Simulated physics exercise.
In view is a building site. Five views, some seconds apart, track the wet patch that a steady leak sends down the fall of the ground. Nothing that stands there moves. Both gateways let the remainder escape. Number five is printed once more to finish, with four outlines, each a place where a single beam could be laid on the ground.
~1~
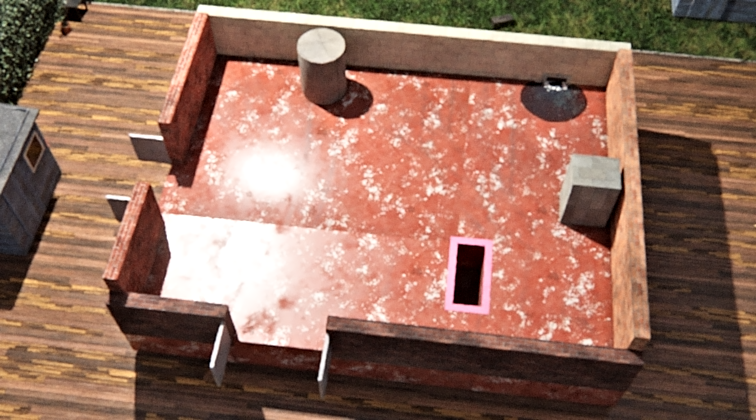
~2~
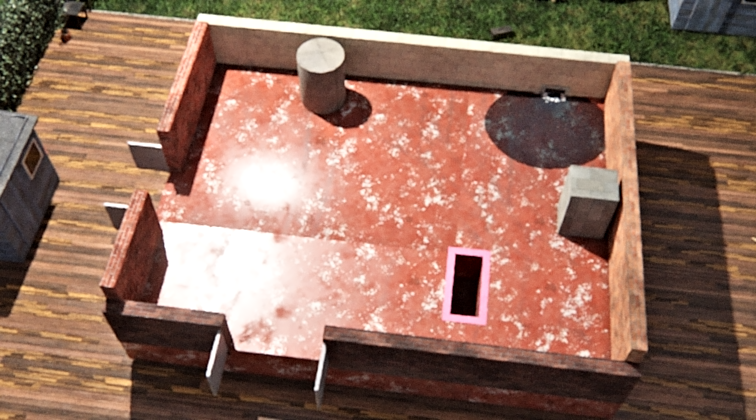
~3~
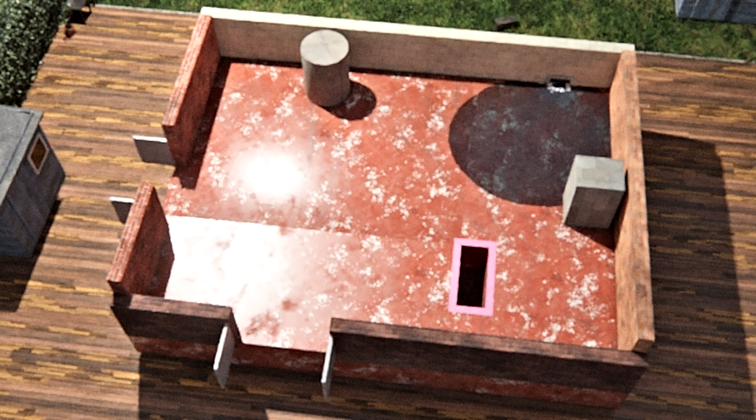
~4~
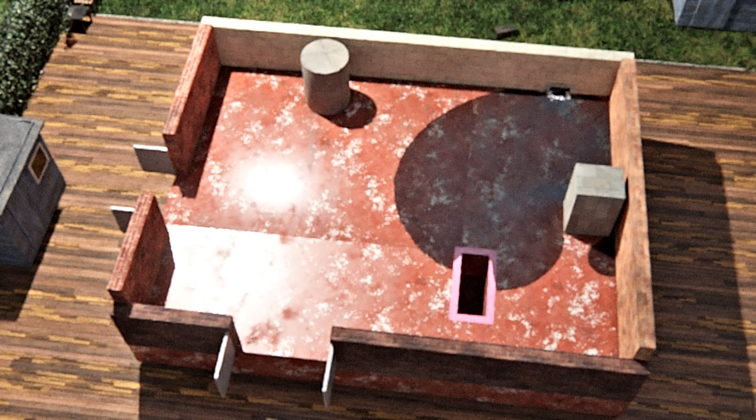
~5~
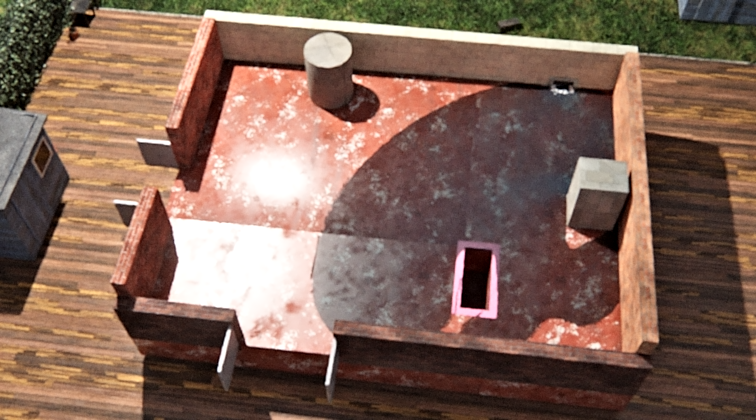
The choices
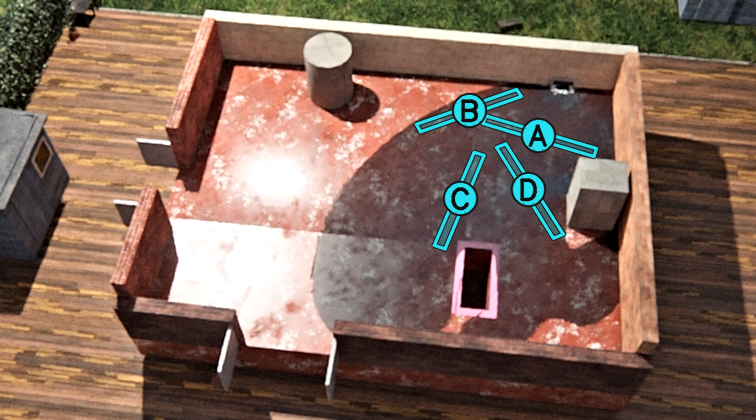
The footage shows a walled, red-floored building site from above as dark water spreads from an outlet near the upper right corner, widening across the floor, reaching the pink-edged drain pit and then extending past it toward the lower wall.
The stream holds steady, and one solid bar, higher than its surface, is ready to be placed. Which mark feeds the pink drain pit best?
C.
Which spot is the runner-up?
B.
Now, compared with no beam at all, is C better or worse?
Better.
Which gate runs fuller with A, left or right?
The right gate.
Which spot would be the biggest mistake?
D it is.
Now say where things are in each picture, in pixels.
Outfall at (557, 79); pink drain pit at (469, 274); open gate at (283, 333); open gate at (175, 193); water covers 2 % of the ground and shows as far out as (551, 116); pink drain pit still dry.
Water covers 7 % of the ground and shows as far out as (504, 150); pink drain pit still dry.
Water covers 16 % of the ground and shows as far out as (516, 199); pink drain pit still dry.
Water covers 27 % of the ground and shows as far out as (507, 284); pink drain pit taking water.
Water covers 42 % of the ground and shows as far out as (321, 300); pink drain pit taking water.
On the marked copy, A from (484, 119) to (595, 152); B from (418, 128) to (519, 93); C from (439, 247) to (479, 153); D from (501, 145) to (558, 236).
For spot A, about 12 % of the stream runs into the pink drain pit, about 85 % out by the gates.
For spot B, about 33 % of the stream runs into the pink drain pit, about 61 % out by the gates.
For spot C, about 54 % of the stream runs into the pink drain pit, about 39 % out by the gates.
For spot D, about 3 % of the stream runs into the pink drain pit, about 91 % out by the gates.
